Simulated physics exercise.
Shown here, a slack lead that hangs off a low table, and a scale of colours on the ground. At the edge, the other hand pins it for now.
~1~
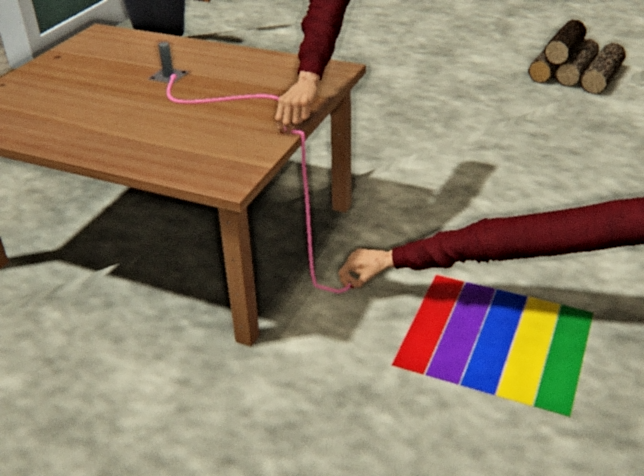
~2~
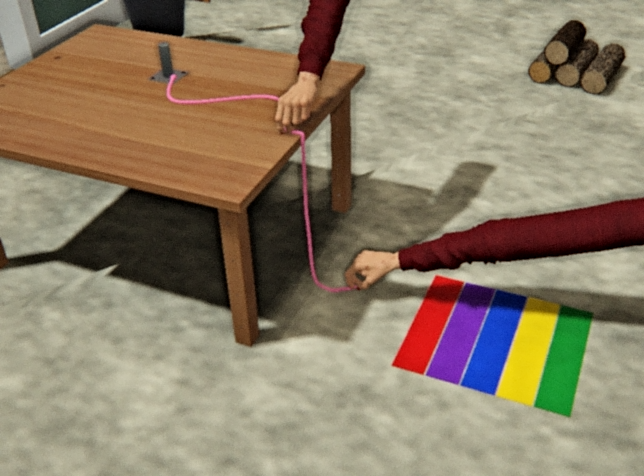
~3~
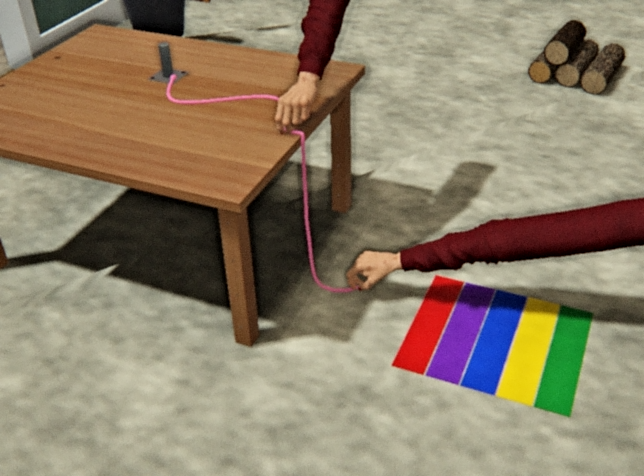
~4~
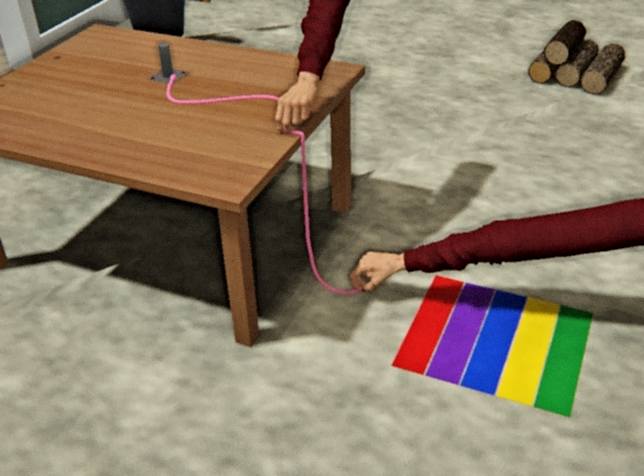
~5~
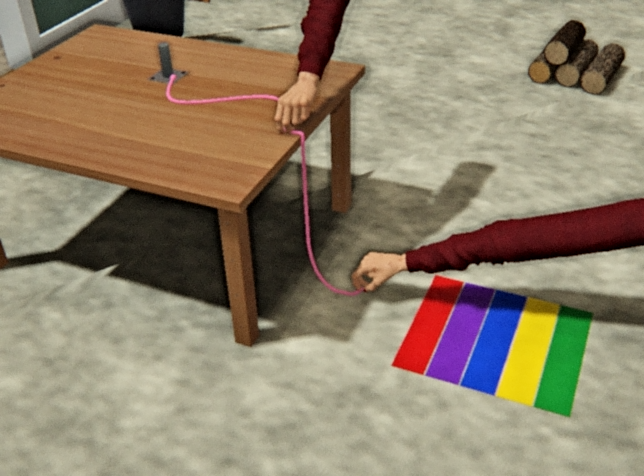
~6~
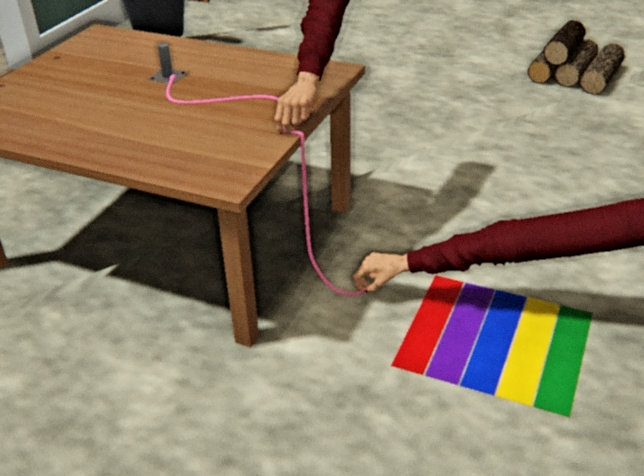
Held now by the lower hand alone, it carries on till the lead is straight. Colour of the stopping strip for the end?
Yellow.
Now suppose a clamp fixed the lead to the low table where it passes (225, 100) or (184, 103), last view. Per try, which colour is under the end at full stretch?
Going one at a time, you'd get blue and then blue.
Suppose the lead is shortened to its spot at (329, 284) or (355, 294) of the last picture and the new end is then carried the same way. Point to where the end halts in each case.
(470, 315) and (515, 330).
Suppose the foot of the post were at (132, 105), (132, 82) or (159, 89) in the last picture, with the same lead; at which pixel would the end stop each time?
First (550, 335), then (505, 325), and last (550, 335).
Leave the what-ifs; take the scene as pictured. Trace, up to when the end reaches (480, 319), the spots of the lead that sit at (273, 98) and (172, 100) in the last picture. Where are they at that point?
(292, 116) for the first, (217, 88) for the second.
A little later, end near (480, 319); over purple.
Next, end near (515, 328); over blue.
When it is tight, end near (538, 333); over yellow. It halts on the yellow strip.
